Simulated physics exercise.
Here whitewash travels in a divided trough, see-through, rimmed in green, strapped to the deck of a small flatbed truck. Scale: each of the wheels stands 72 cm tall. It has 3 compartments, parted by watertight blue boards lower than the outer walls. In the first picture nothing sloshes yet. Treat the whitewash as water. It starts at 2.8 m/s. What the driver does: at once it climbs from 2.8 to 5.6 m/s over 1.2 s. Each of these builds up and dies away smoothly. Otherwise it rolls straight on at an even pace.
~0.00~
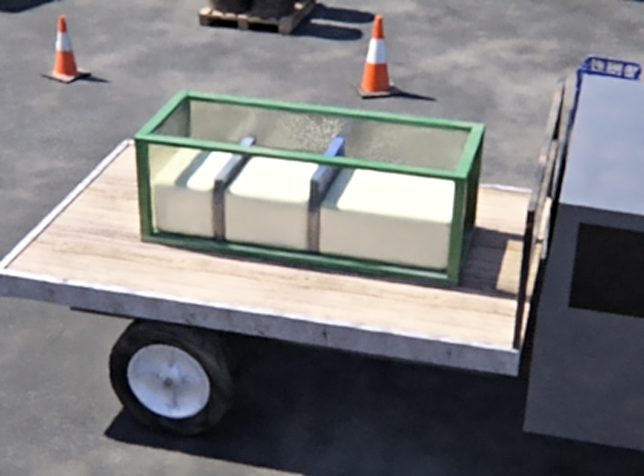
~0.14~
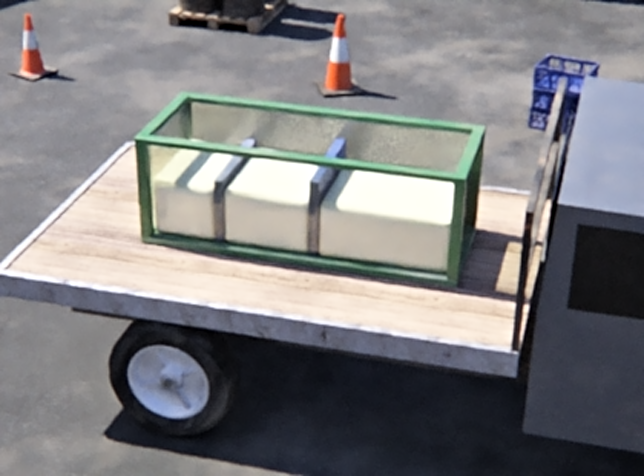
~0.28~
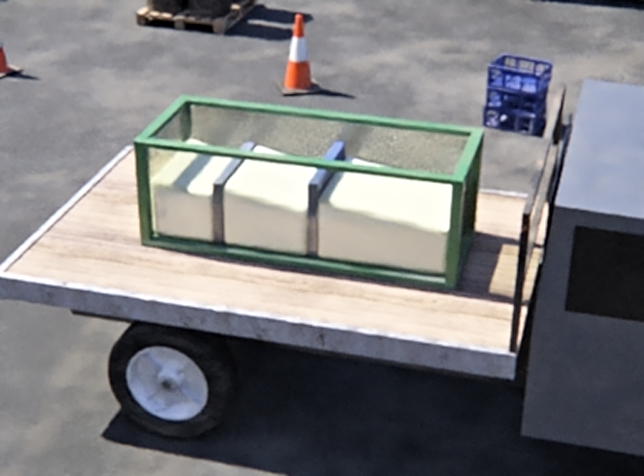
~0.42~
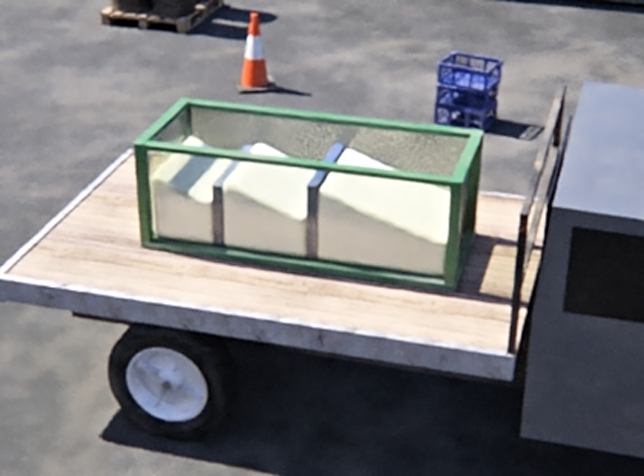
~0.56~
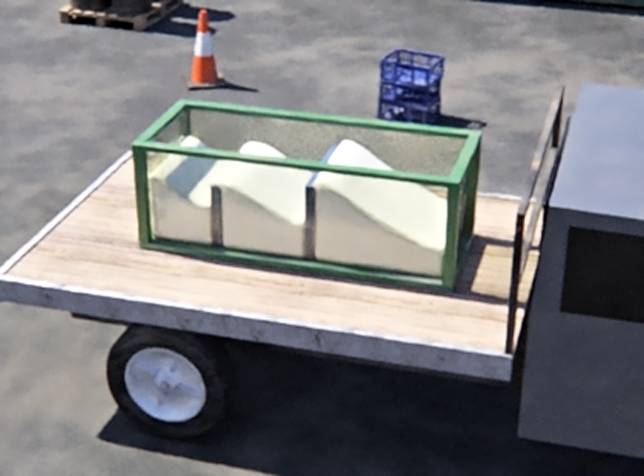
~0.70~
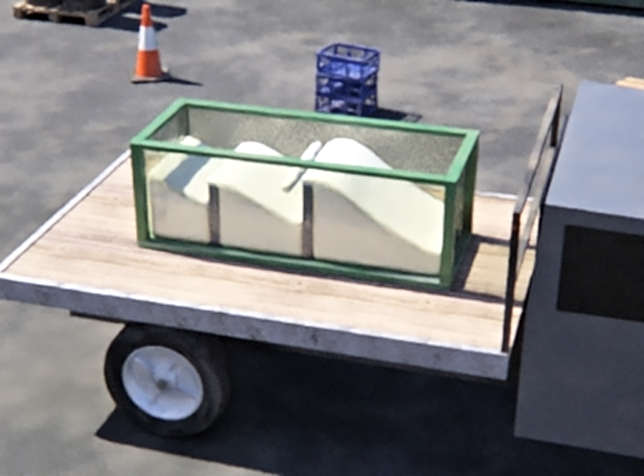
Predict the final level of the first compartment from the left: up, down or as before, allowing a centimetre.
That compartment finishes up.
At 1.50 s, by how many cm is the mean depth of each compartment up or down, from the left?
In cm: 2 up, 0, 1 down.
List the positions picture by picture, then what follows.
In the first frame, levels, left to right, (192, 178), (265, 187), (383, 202); board top at (217, 180) and (314, 180); the front is on the right, levels are read along the near wall; a wheel hub at (166, 386).
In the second frame, levels, left to right, (193, 179), (265, 188), (383, 204).
In the third frame, levels, left to right, (192, 182), (264, 189), (381, 205).
In the fourth frame, levels, left to right, (192, 186), (263, 191), (380, 206).
In the fifth frame, levels, left to right, (190, 188), (261, 193), (378, 207).
In the sixth frame, levels, left to right, (188, 183), (259, 193), (376, 207); a wheel hub at (159, 388).
Then, 1.10 s in, the compartments hold 35, 33, 31 cm, left to right.
Then, 1.50 s in, the compartments hold 35, 33, 31 cm, left to right.
Then, 2.00 s in, the compartments hold 35, 33, 31 cm, left to right.
Then, 4.18 s in, the compartments hold 35, 33, 31 cm, left to right.
